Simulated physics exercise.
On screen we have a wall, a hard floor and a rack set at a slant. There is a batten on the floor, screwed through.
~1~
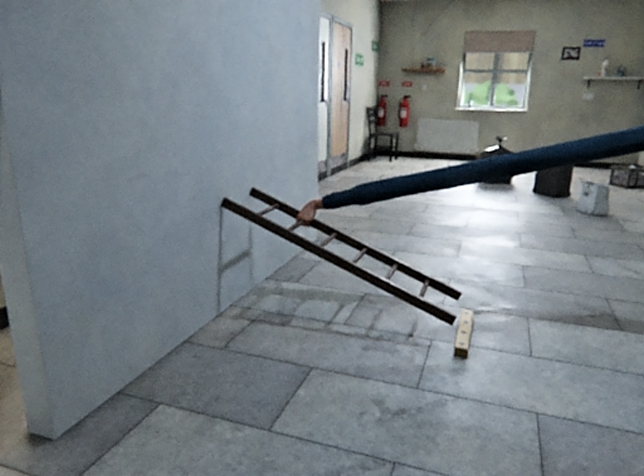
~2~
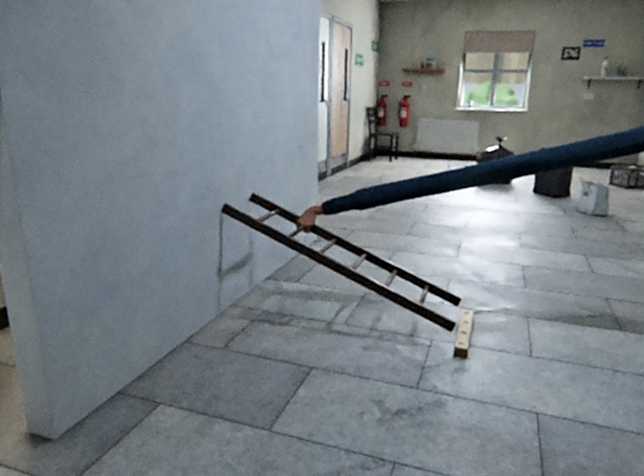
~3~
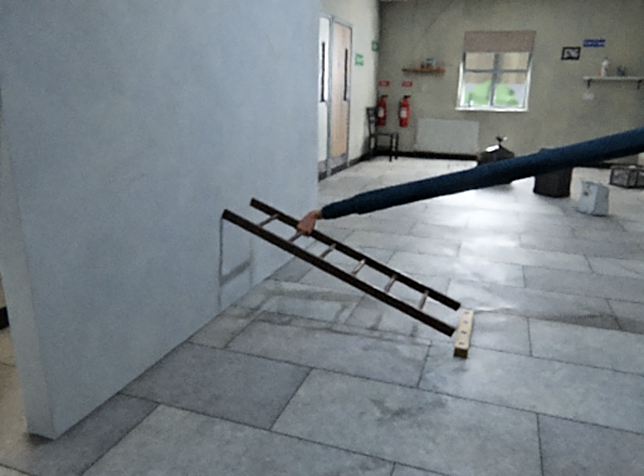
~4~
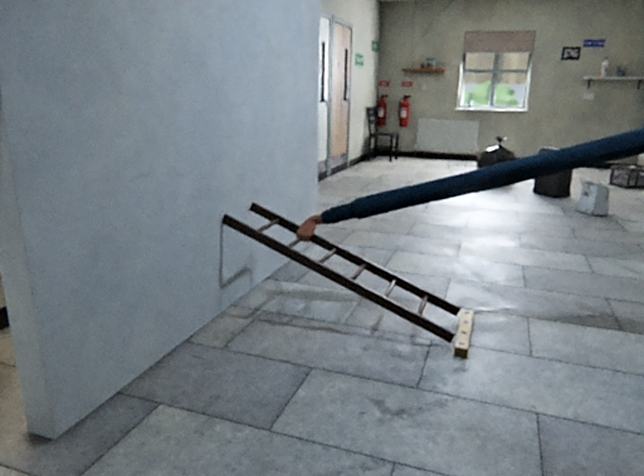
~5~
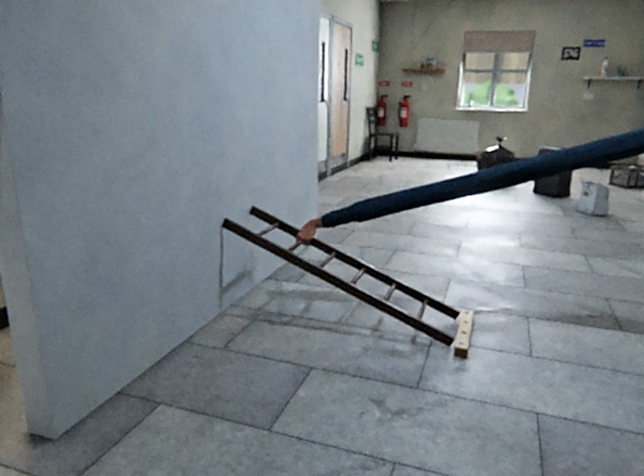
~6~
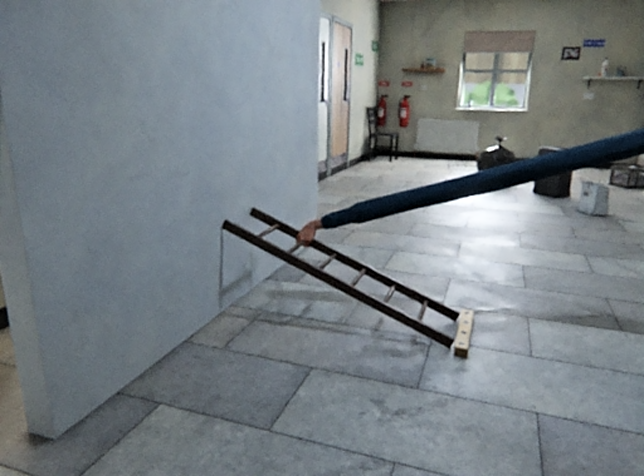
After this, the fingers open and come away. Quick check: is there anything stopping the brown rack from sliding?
Yes, it is held.
Then, 0.16 s on from there, brown rack moving near (342, 272).
In the end, the brown rack remains leaning, near (342, 273).
